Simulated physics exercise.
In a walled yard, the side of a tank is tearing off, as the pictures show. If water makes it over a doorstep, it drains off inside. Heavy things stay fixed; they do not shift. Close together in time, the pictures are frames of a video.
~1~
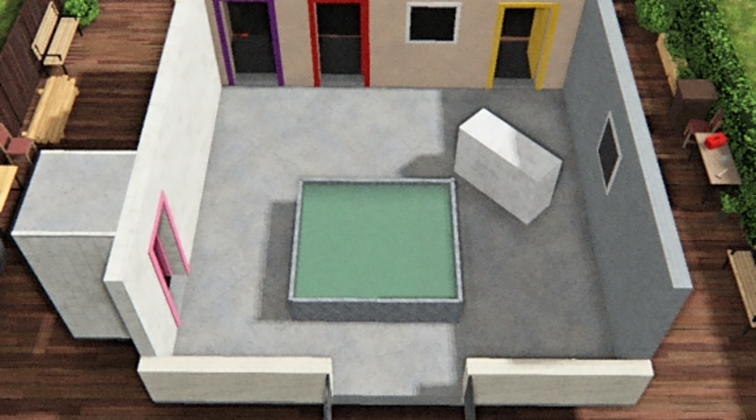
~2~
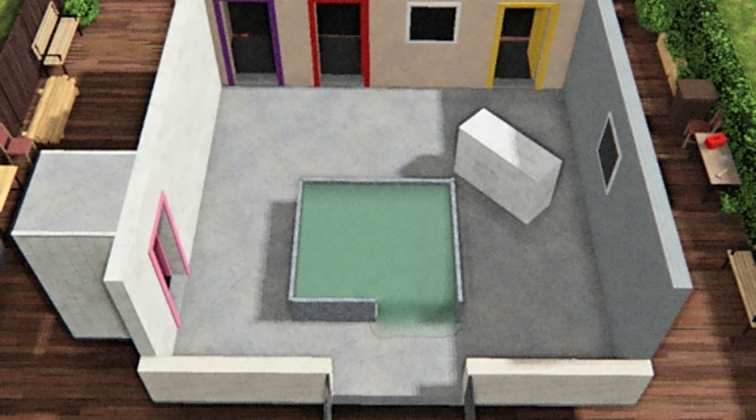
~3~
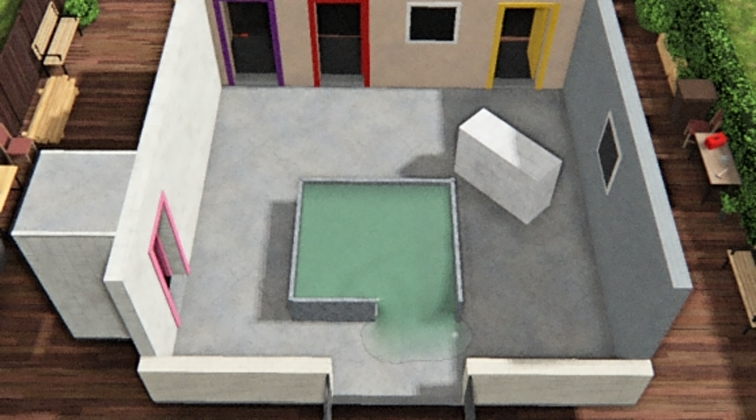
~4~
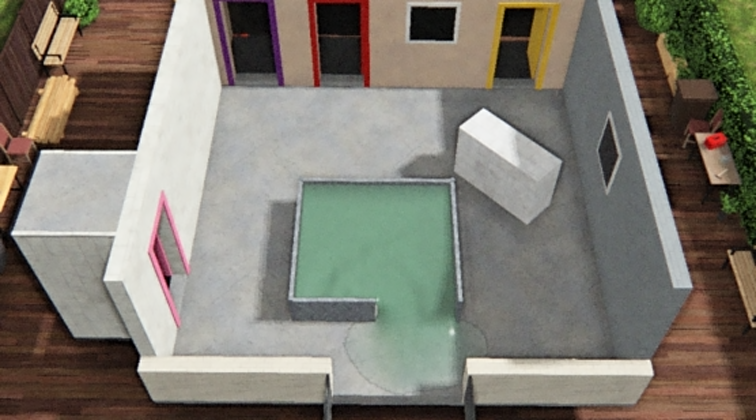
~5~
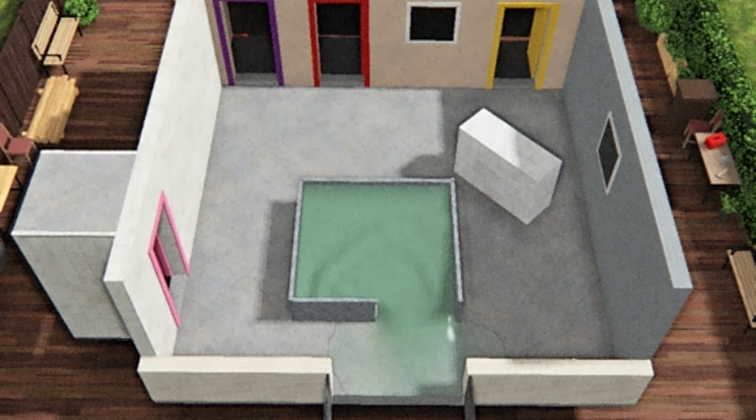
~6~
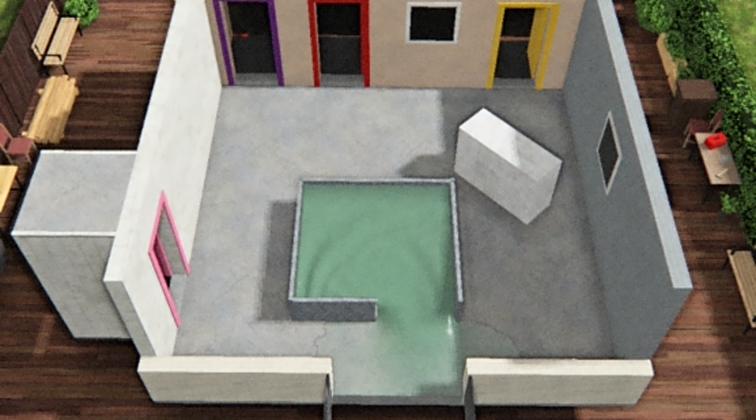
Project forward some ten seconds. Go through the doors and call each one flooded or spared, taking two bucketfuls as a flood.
Yellow door: Spared, purple door: Spared, red door: Spared, pink door: Spared.
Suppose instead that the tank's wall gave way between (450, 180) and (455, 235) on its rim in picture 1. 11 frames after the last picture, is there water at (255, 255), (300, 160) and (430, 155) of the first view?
Sequence: Spared / spared / wetted.
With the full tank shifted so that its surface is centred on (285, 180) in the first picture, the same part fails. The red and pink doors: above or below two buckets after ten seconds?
From what I see, the red one stays short of it and the pink one gets past it.
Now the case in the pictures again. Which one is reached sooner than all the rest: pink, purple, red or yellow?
Looks like the yellow door.
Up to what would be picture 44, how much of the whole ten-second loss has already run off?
It would be around 80 %.
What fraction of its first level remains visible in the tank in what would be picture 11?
78 per cent or thereabouts.
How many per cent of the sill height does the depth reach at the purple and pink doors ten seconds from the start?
Approx. 0 % then 0 %.
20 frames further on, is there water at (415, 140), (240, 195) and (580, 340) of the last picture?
First spared, then spared, then swamped.
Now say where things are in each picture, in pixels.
In the first frame, the water tank at (376, 239) is whole and still.
In the second frame, the front is at (457, 326), out from the gap at (416, 314).
In the third frame, the front is at (462, 346), out from the gap at (416, 314).
In the fourth frame, water pours out at (416, 315) and has run to a hidden place.
In the fifth frame, the front is at a hidden place, out from the gap at (416, 314).
In the sixth frame, the front is at a hidden place, out from the gap at (416, 314).
A moment on, water covers 10 % of the floor; the yellow door not reached, the purple door not reached, the red door not reached, the pink door not reached.
Next, water covers 10 % of the floor; the yellow door not reached, the purple door not reached, the red door not reached, the pink door not reached.
Then, water covers 15 % of the floor; the yellow door not reached, the purple door not reached, the red door not reached, the pink door not reached.
Later, water covers 30 % of the floor; the yellow door wet at the sill, nothing in, the purple door not reached, the red door not reached, the pink door not reached.
In the end, water covers 50 % of the floor; the yellow door under two buckets in, the purple door not reached, the red door not reached, the pink door not reached.
